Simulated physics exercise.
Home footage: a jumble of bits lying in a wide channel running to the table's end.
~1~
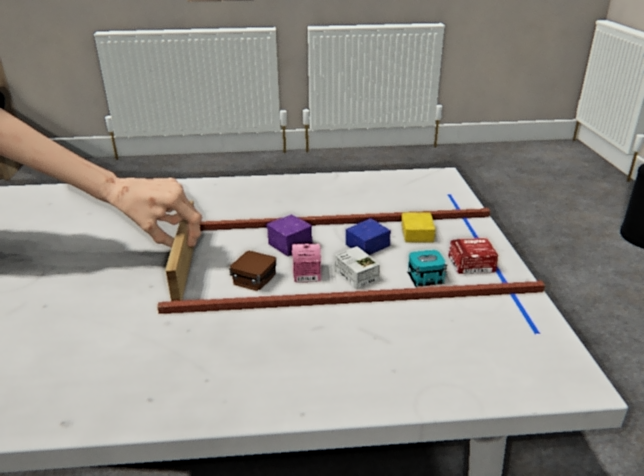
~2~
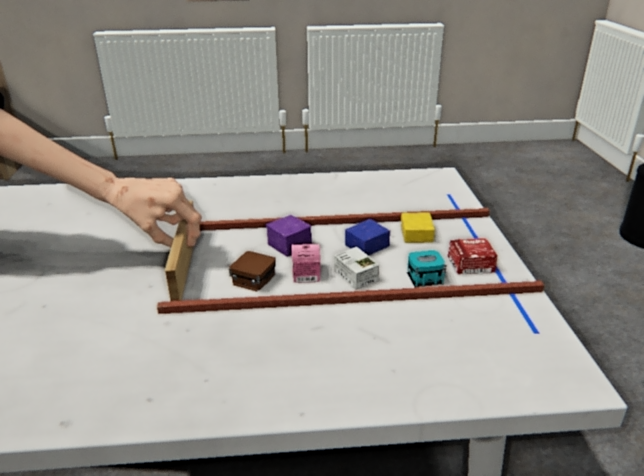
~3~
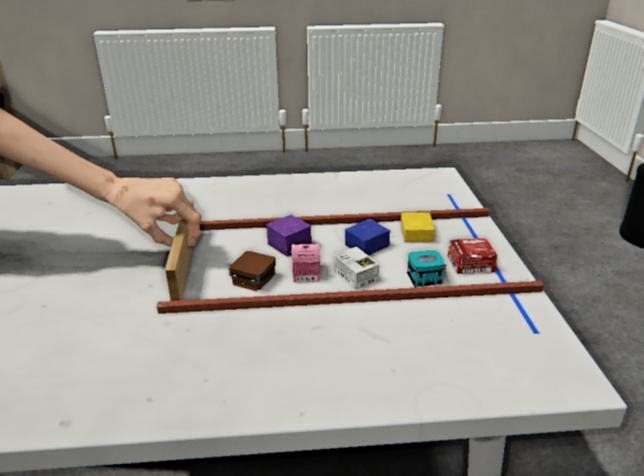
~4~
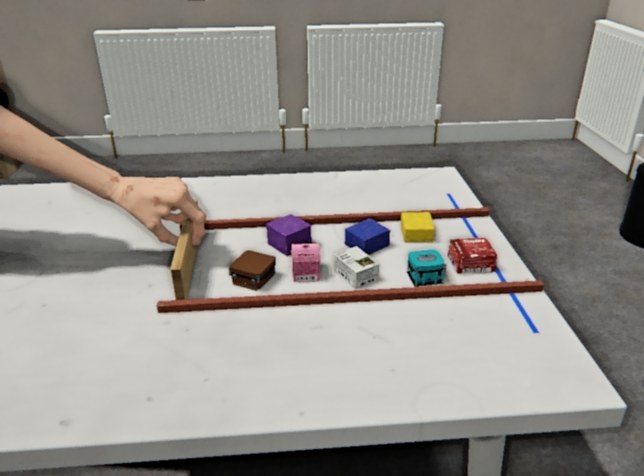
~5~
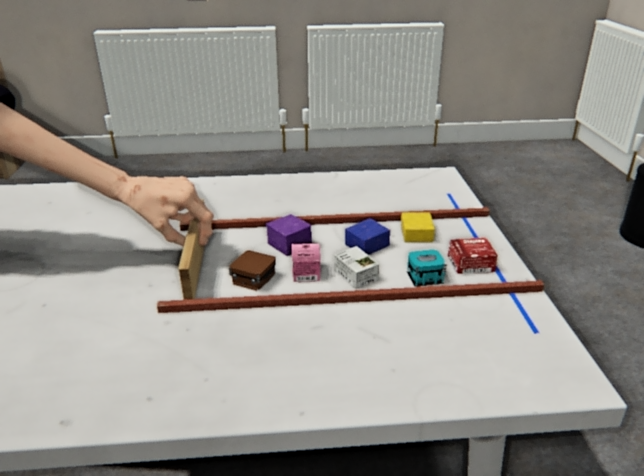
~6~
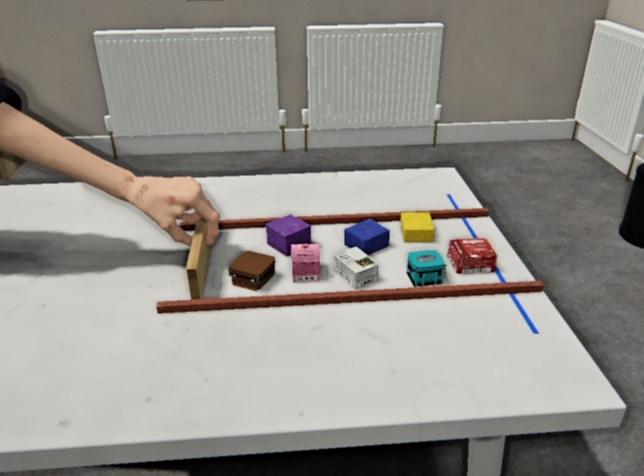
A hand gripping a small wooden board stays almost still at first between two reddish rails on a white table. It then slides the board slowly a short way right, toward a brown case, narrowing the gap, while the colourful boxes and blocks near the blue tape stay put.
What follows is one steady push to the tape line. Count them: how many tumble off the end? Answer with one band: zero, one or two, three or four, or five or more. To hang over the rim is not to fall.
Five or more.
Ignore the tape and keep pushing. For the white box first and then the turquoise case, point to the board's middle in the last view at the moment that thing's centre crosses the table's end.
Middle approx. at (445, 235), then approx. at (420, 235).
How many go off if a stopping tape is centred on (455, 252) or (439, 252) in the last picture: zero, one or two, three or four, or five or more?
Count at position one: Three or four; at position two: Either one or two.
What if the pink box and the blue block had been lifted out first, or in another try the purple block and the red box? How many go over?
You'd see 3 fallen, and 3 in the other try.
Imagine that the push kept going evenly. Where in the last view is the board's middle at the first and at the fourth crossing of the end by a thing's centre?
I'd say close to (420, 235), then close to (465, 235).
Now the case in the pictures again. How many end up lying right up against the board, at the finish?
All in all, 3.
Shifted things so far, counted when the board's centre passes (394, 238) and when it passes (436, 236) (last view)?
The first count is 8, and then it's 8.
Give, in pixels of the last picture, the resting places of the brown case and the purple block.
Brown case: About (508, 254); purple block: About (495, 231).
Early on, none off yet; red box at rest near (472, 256); yellow block at rest near (417, 227); turquoise case at rest near (425, 268).
A while later, none off yet; red box travelled about its own width near (497, 252); yellow block travelled about its own width near (438, 225); turquoise case travelled well along near (484, 270).
Further along, one off so far; red box leaning well over near (532, 250); yellow block travelled about its own width near (454, 220); turquoise case on its side near (562, 313).
Finally, the number that fall off is five or more; lost, pink box, white box, blue block, turquoise case and red box.
